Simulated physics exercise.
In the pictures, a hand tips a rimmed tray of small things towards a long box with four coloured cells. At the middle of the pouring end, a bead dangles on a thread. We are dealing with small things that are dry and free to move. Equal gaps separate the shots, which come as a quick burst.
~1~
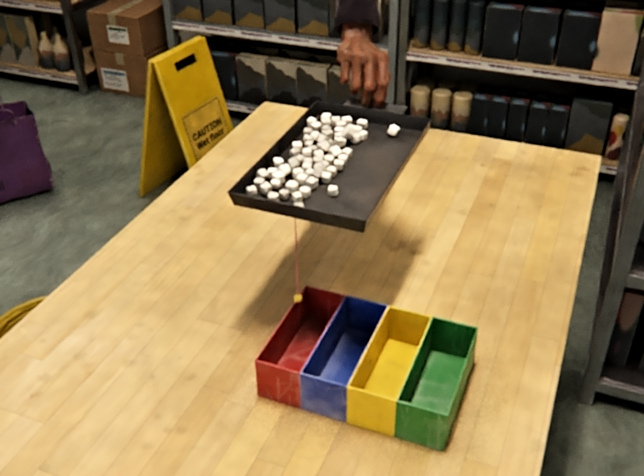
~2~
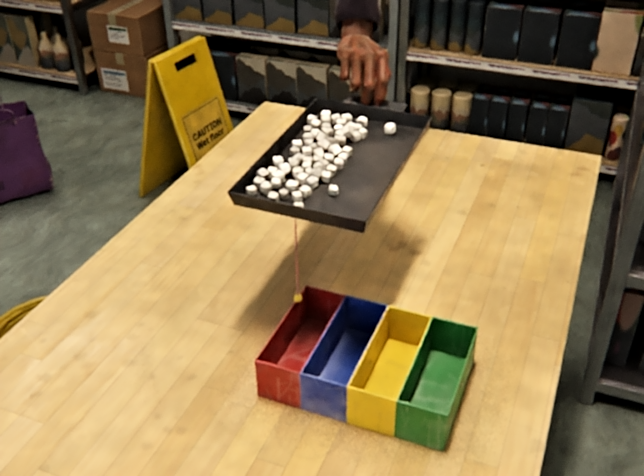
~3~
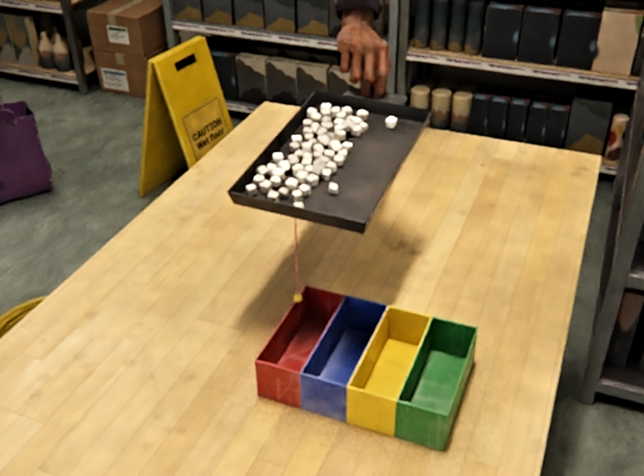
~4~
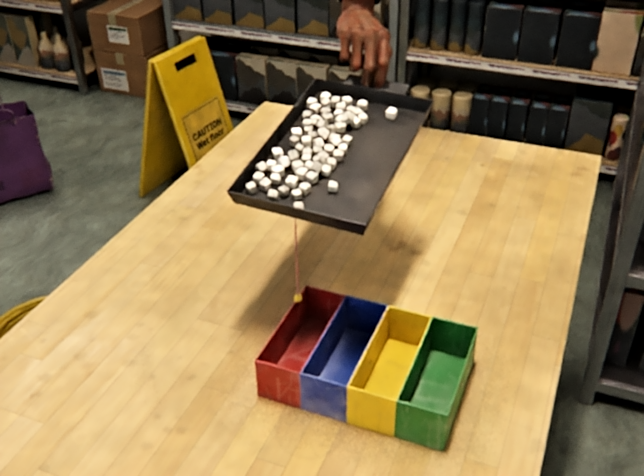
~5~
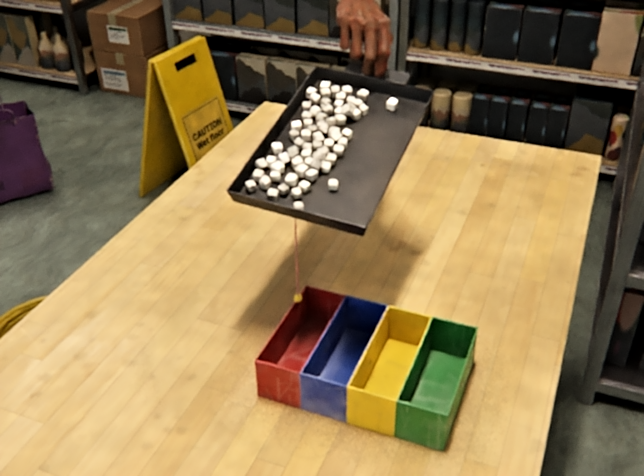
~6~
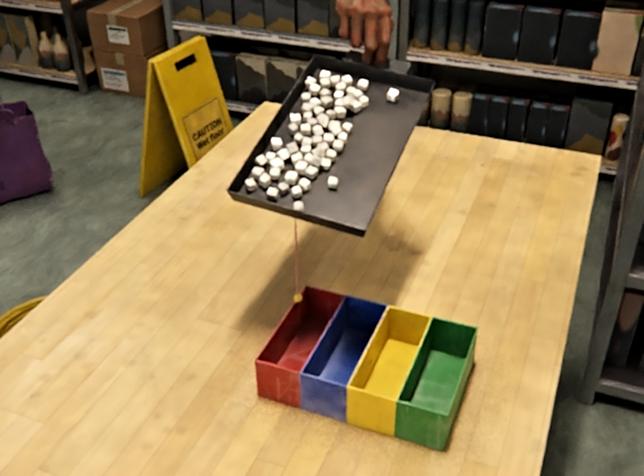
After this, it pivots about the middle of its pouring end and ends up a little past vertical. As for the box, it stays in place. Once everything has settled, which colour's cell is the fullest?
The blue cell is the fullest.
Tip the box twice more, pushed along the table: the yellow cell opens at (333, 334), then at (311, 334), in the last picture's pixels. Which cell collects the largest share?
The first placement favours that yellow cell, while the second favours that green cell.
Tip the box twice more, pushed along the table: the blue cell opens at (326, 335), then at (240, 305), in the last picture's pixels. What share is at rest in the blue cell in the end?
First position: Some 40 %; second position: Some 0 %.
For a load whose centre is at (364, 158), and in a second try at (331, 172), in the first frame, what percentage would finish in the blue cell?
The first start yields 50 per cent, the second 50 per cent.
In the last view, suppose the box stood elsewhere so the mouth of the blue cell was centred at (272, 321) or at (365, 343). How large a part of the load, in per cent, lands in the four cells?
Roughly 90 per cent, and 70 per cent.
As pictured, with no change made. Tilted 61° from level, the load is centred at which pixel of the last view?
The load is centred about (328, 193).
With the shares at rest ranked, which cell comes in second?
The second spot goes to the cell in red.
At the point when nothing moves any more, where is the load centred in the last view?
The centre settles at about (334, 380).
Just after the last frame, tray tipped steeply; almost all on the tray; just a few in the yellow cell; about a tenth falling or outside the box.
A moment on, tray tipped past a quarter turn; roughly two thirds on the tray; about a tenth in the blue cell; about a tenth in the yellow cell; roughly a quarter falling or outside the box.
Further on, tray tipped past a quarter turn; roughly half in the blue cell; roughly a quarter in the red cell; about a tenth in the yellow cell; about a tenth falling or outside the box.
When it is over, tray tipped past a quarter turn; roughly half in the blue cell; roughly a quarter in the red cell; about a tenth in the yellow cell; not one in the green cell; about a tenth outside the box.
